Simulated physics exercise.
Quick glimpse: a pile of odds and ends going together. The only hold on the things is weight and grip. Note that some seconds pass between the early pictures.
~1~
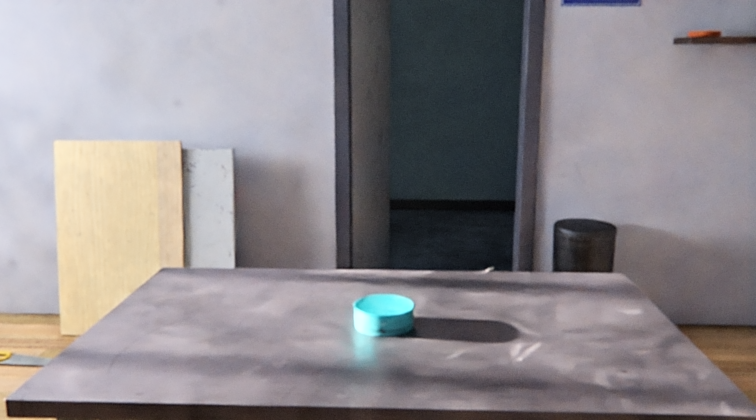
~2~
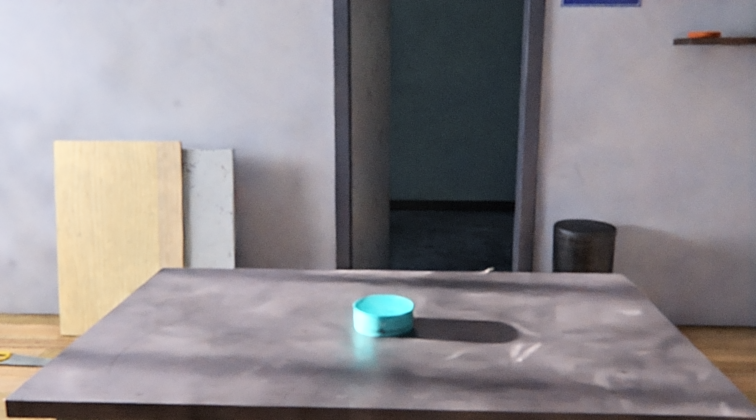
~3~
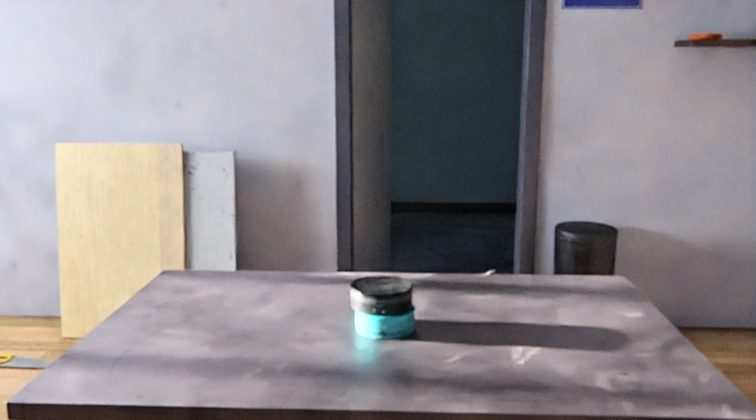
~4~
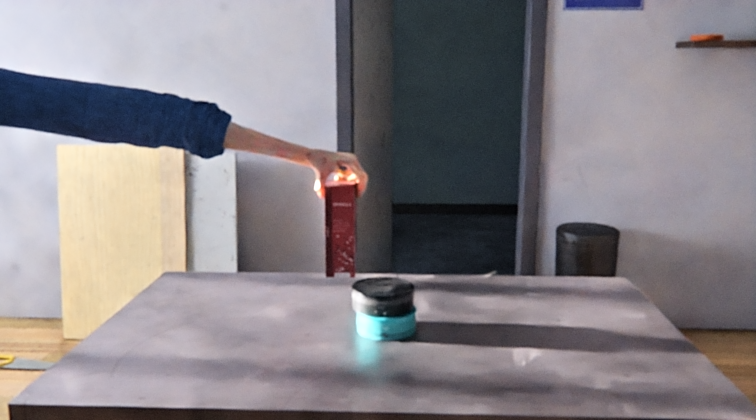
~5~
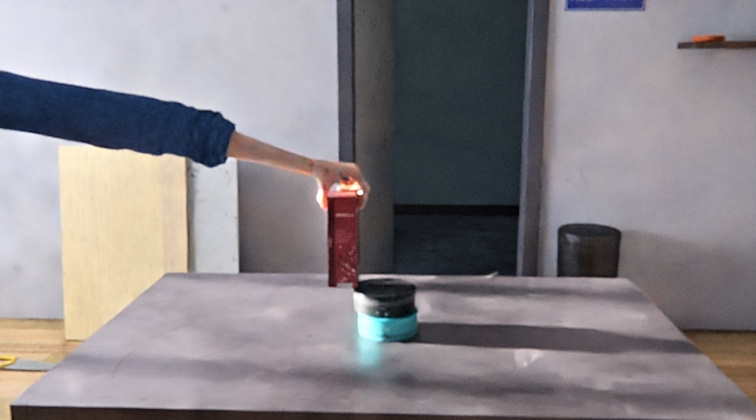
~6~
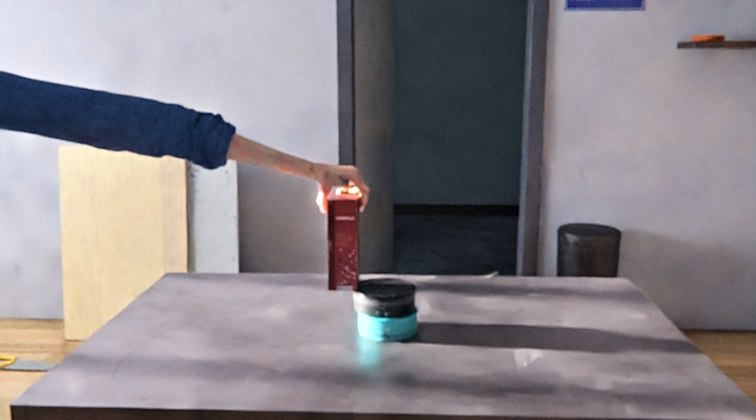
On a gray table, a hand lowers a red carton behind a dark-topped turquoise tub.
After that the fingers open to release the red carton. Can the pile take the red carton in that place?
It is going to lose a part.
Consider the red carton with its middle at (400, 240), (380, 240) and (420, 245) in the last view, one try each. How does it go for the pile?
For the first case the pile survives; for the second, it survives; for the third, it falls over.
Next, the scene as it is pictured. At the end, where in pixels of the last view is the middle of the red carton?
It finishes at about (272, 314).
Then, 0.30 s past the last view, red carton rocked 29° from its first pose near (322, 252).
Then, 0.40 s past the last view, red carton now fallen.
Then, 0.60 s past the last view, things are still on the move.
Then, 1.50 s past the last view, nothing new.
Finally, fallen, red carton; the other 2 still in place. Final places as the last picture's camera would see them, red carton near (272, 314). The pile comes apart.
